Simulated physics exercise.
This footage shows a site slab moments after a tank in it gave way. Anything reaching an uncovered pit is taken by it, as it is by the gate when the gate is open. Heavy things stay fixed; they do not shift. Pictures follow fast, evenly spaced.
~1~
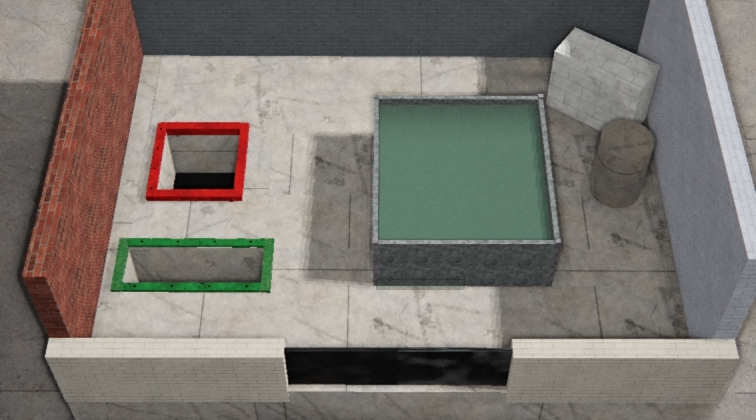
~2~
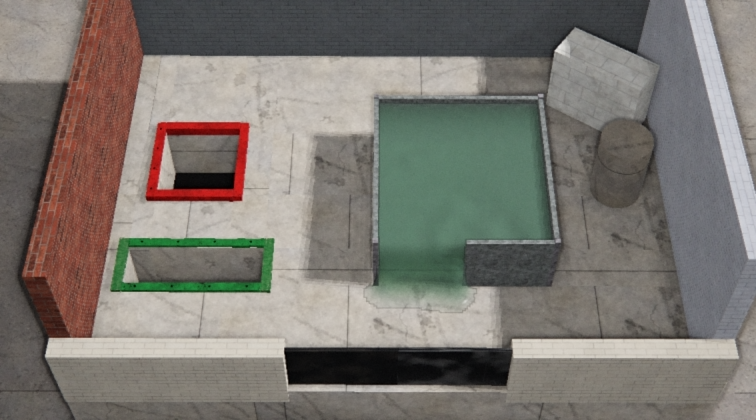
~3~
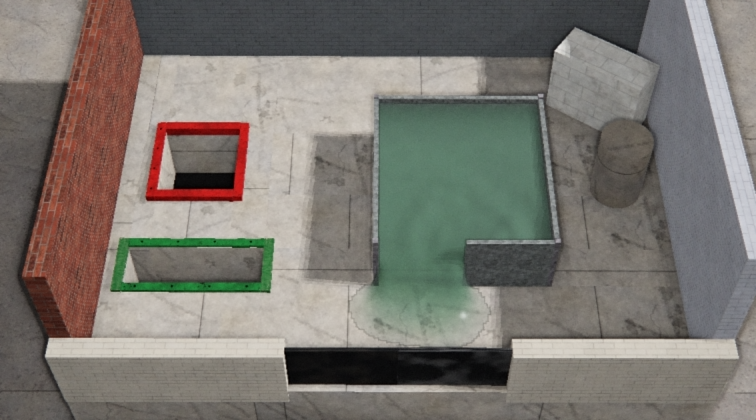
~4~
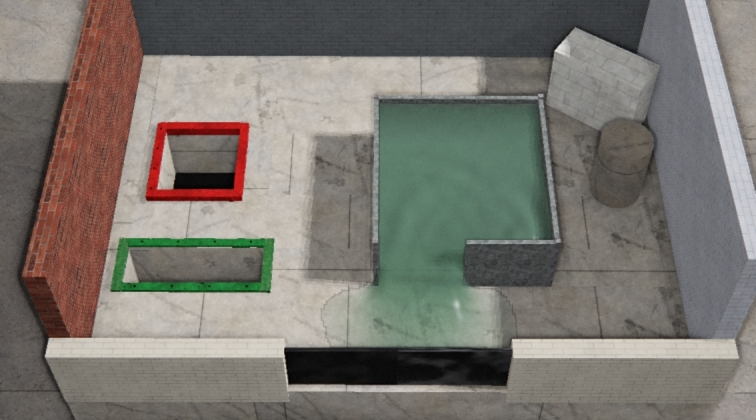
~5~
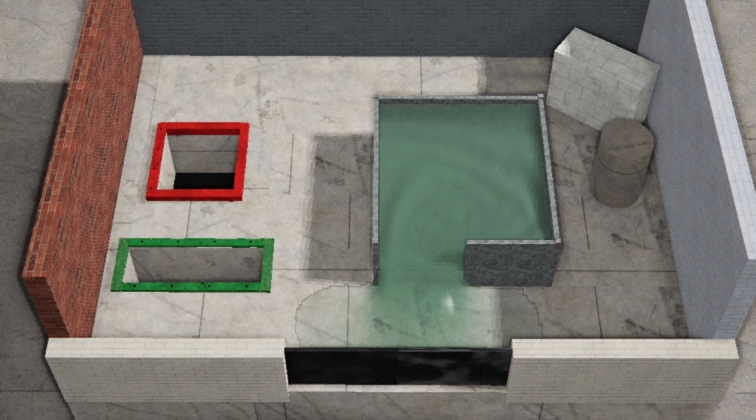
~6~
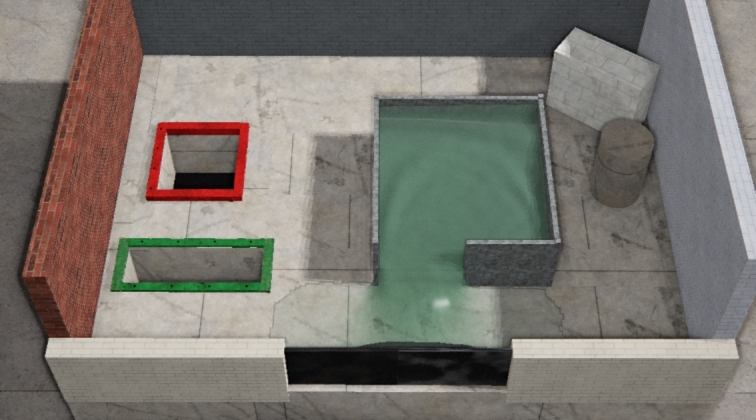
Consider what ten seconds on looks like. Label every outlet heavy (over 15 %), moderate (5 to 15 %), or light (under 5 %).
Labels: Gate - light, red pit - light, green pit - heavy.
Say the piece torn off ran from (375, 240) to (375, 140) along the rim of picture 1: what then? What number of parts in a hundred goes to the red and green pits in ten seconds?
Result - red: 10 %; green: 45 %.
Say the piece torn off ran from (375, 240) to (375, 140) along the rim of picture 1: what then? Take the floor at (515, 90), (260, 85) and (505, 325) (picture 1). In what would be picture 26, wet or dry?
Going point by point: Left unwetted, waterlogged, left unwetted.
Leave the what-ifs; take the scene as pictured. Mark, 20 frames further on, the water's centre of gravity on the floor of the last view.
At roughly (436, 259).
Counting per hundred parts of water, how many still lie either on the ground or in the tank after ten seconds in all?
Close to 72 in a hundred.
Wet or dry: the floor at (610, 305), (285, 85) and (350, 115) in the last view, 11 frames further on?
Point by point: Swamped; unwetted; unwetted.
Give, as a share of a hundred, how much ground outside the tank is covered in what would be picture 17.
Roughly 35 percent, I reckon.
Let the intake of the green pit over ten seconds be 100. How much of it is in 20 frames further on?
Near 30 in a hundred.
A moment on, water covers 25 % of the floor; the gate 0 %, the red pit 0 %, the green pit 0 %.
Next, water covers 35 % of the floor; the gate 0 %, the red pit 0 %, the green pit 1 %.
Then, water covers 50 % of the floor; the gate 0 %, the red pit 0 %, the green pit 8 %.
Later, water covers 80 % of the floor; the gate 0 %, the red pit 0 %, the green pit 20 %.
In the end, water covers 95 % of the floor; the gate 0 %, the red pit 0 %, the green pit 29 %.
